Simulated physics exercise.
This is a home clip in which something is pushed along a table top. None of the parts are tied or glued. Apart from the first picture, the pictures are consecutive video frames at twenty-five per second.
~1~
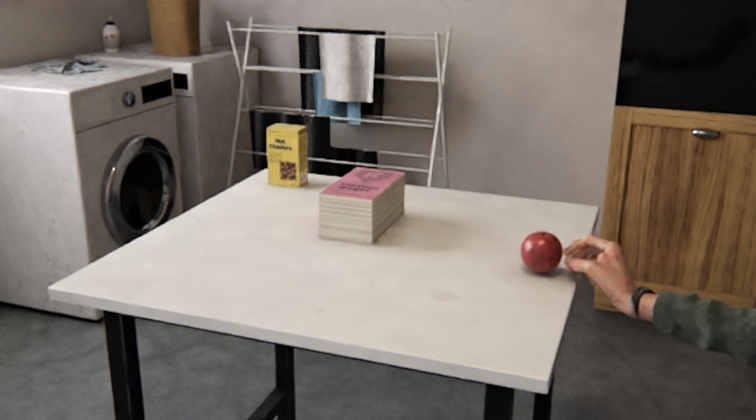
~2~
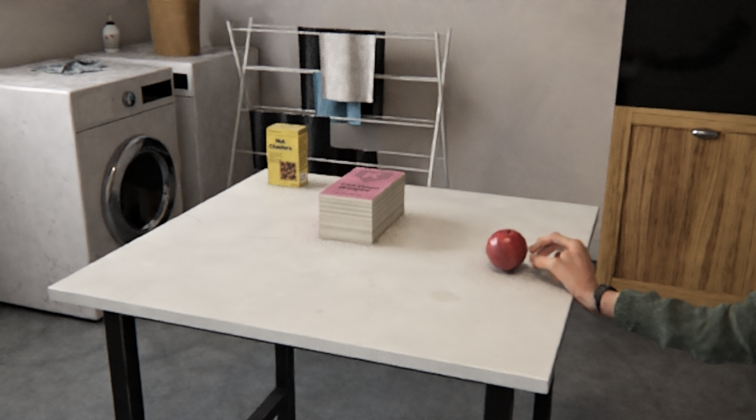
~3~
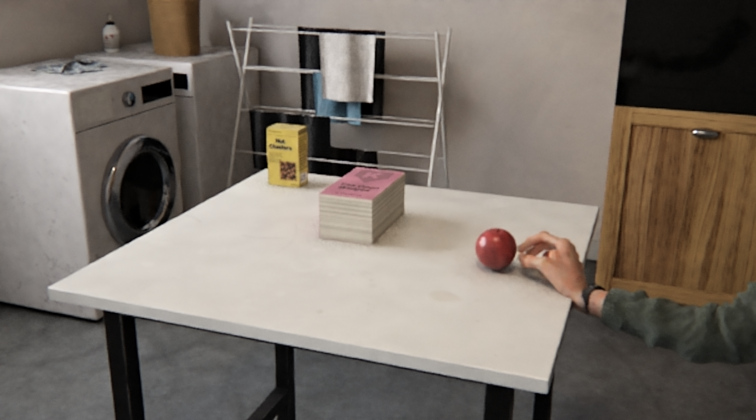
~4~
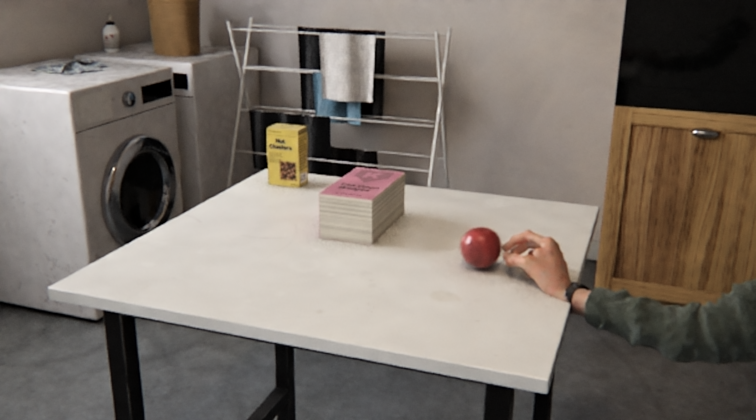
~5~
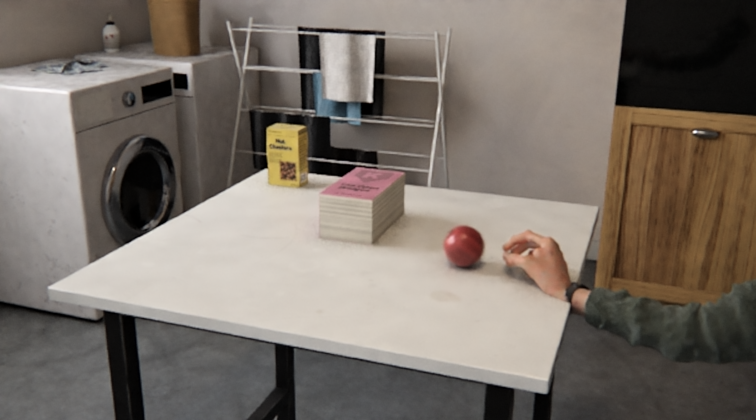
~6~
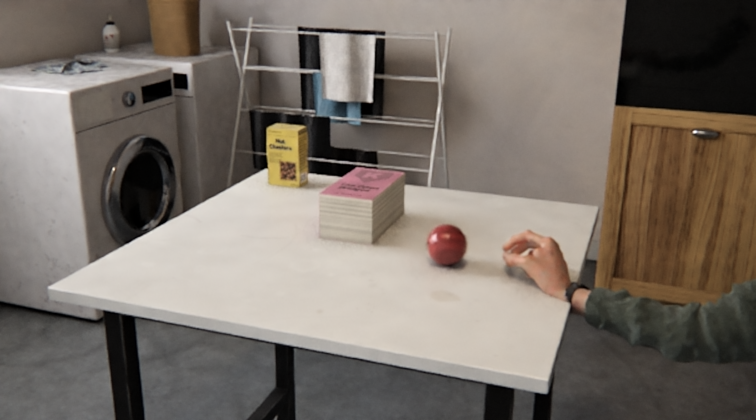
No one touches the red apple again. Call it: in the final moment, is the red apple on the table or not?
It is not on the table.
Then, 0.50 s on from there, red apple shifted well along near (254, 230).
Then, 1.00 s on from there, red apple now off the table.
In the end, off the table, red apple.
